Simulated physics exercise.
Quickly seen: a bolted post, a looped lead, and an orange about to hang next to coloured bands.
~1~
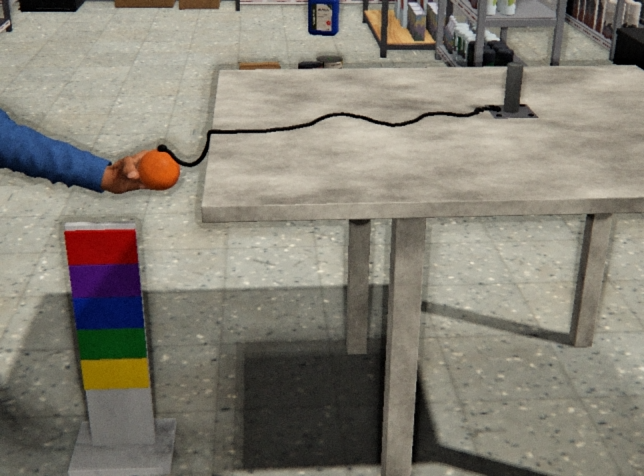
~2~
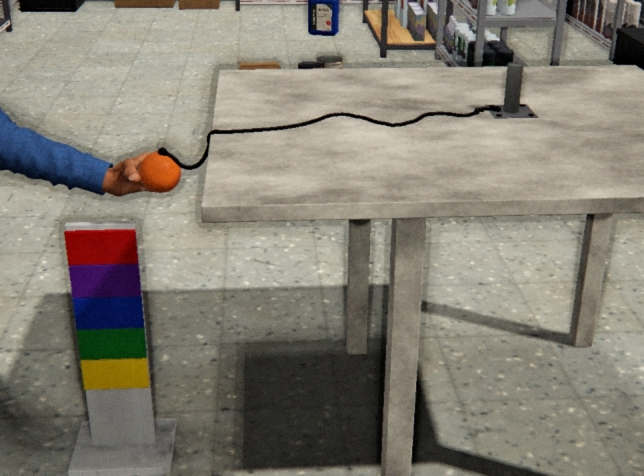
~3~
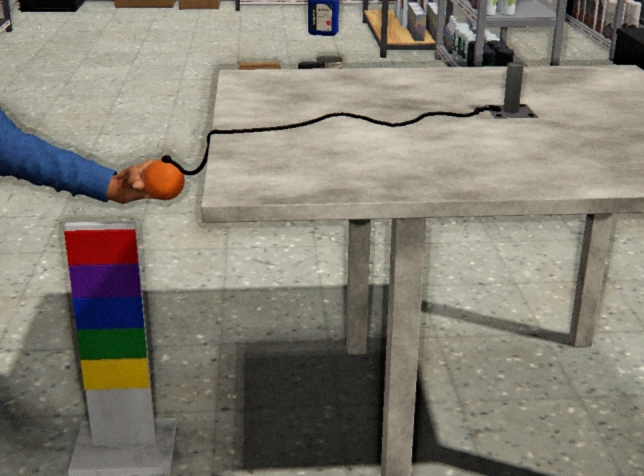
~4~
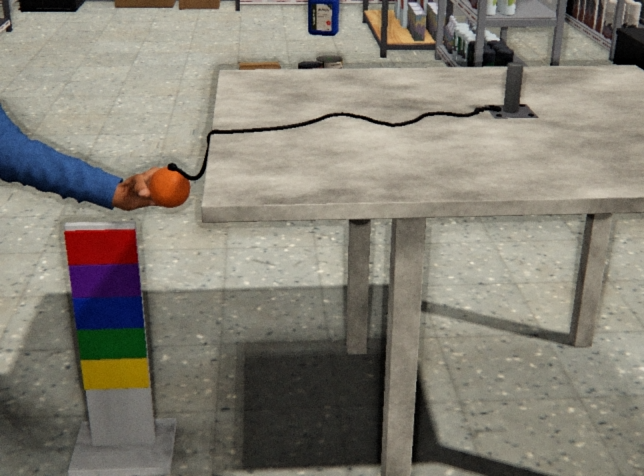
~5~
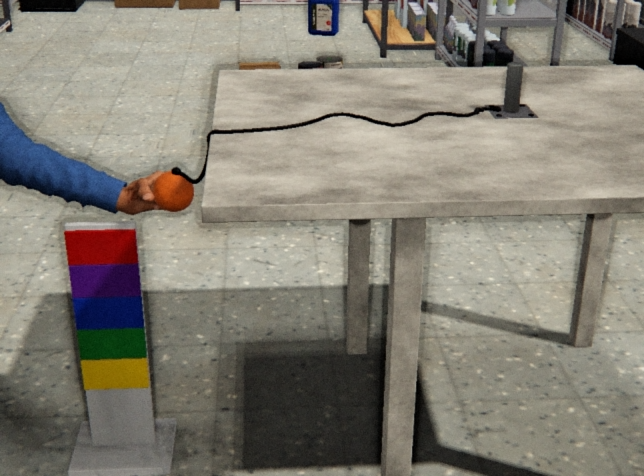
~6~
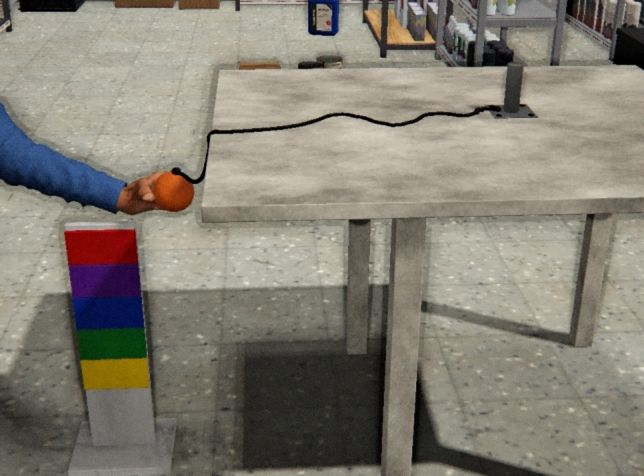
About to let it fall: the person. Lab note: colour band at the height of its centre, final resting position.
Centre at rest: Purple band.
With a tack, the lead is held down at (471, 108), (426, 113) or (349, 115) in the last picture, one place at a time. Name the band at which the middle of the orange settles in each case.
Purple, then purple, then red.
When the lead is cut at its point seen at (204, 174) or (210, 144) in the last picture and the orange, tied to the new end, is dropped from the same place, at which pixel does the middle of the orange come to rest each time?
First (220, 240), then (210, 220).
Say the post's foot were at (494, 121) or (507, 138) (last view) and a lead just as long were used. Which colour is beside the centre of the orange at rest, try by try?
Going case by case, it's blue and then blue.
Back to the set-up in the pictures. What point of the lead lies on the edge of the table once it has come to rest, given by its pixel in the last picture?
That spot is around (273, 129).
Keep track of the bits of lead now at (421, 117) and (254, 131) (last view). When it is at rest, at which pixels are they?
Near (395, 116) and (212, 149).
A little later, orange near (216, 267); level with purple.
Next, orange near (212, 273); level with purple.
When it is over, orange near (214, 276); level with purple. Its centre hangs level with the purple band.
